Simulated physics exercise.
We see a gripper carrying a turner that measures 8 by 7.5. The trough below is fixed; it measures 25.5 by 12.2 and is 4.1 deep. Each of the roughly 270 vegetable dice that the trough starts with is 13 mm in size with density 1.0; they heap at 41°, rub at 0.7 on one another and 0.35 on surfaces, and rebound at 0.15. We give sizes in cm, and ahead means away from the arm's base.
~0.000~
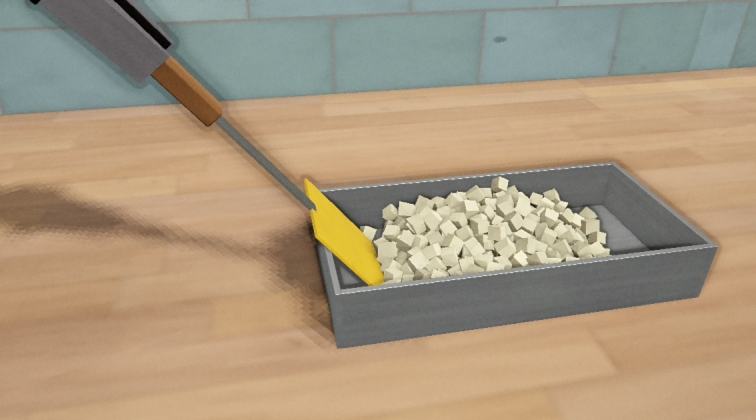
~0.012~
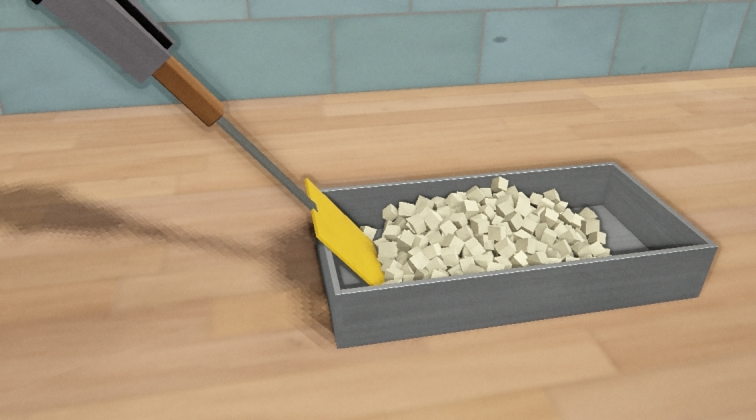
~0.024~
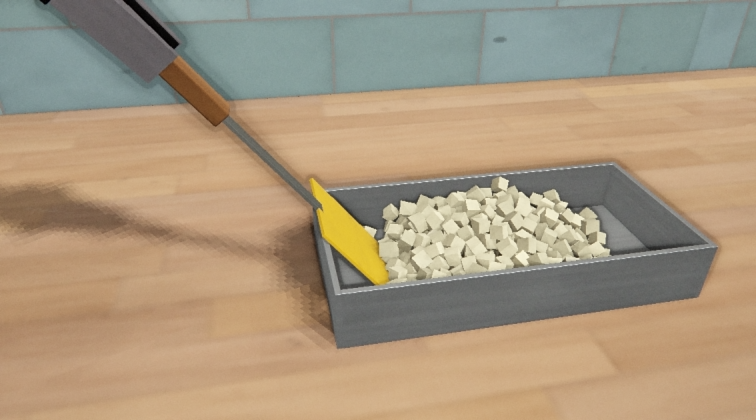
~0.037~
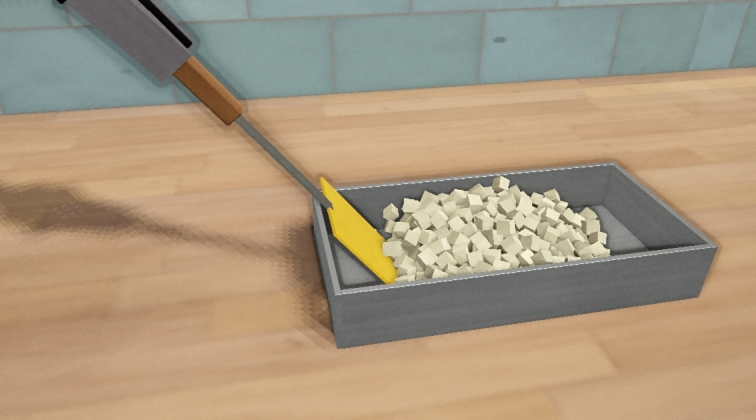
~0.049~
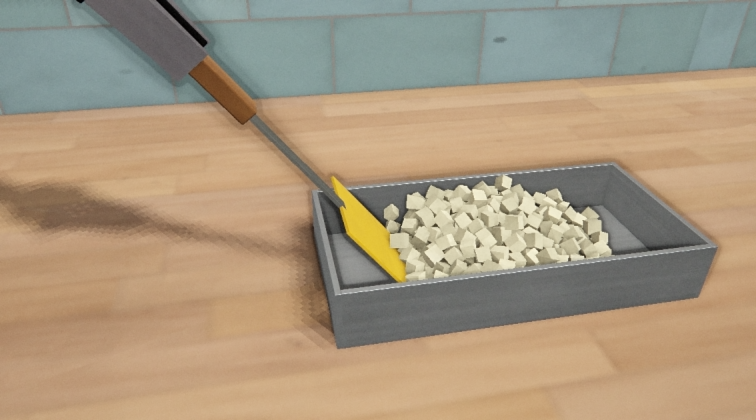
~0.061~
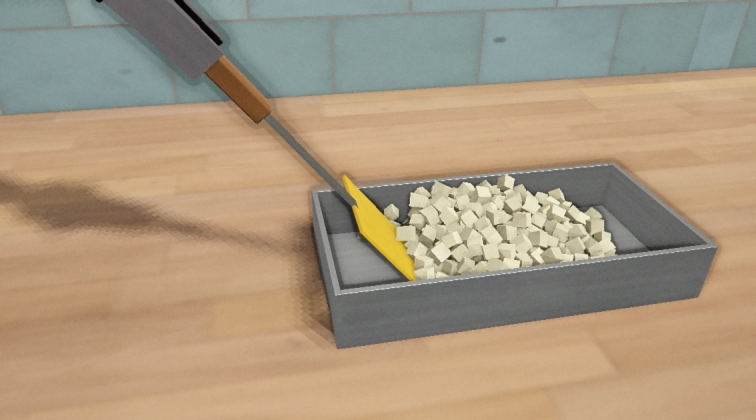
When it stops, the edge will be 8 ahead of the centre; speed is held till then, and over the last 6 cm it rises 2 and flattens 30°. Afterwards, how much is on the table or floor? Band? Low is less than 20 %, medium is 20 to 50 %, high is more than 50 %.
Low.
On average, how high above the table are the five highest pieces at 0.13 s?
Height: Approx. 5 cm.
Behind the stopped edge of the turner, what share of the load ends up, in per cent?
Estimated share: Around 50 %.
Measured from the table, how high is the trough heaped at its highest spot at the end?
6.5 cm.
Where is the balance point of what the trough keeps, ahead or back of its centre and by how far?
Ahead of centre, near 6.5 centimetres.
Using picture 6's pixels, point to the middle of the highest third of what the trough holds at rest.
(600, 199).
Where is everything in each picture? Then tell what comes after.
The first picture shows the turner top edge at (310, 205), sloping 52°; upper third of the load around (488, 229), from x 365 to 625, top at y 185; 272 in the trough.
The second picture shows the turner top edge at (311, 205), sloping 52°; upper third of the load around (488, 229), from x 365 to 625, top at y 185.
The third picture shows the turner top edge at (317, 205), sloping 52°; upper third of the load around (488, 230), from x 365 to 625, top at y 185.
The fourth picture shows the turner top edge at (327, 204), sloping 52°; upper third of the load around (486, 226), from x 365 to 625, top at y 185.
The fifth picture shows the turner top edge at (339, 203), sloping 52°; upper third of the load around (490, 225), from x 365 to 630, top at y 185.
The sixth picture shows the turner top edge at (352, 201), sloping 52°; upper third of the load around (494, 224), from x 365 to 635, top at y 185; 272 in the trough.
After 0.13 s, sloping 52°, highest piece 6 above the table; 272 in the trough.
After 0.21 s, sloping 42°, highest piece 8 above the table; 271 in the trough, 1 on the blade or in flight.
After 0.44 s, sloping 22°, highest piece 6 above the table; 241 in the trough, 30 on the table or floor, 1 on the blade or in flight.
After 1.49 s, sloping 22°, highest piece 6 above the table; 241 in the trough, 31 on the table or floor.
In the end, 241 in the trough, 31 on the table or floor. That is 11 % on the table or floor.
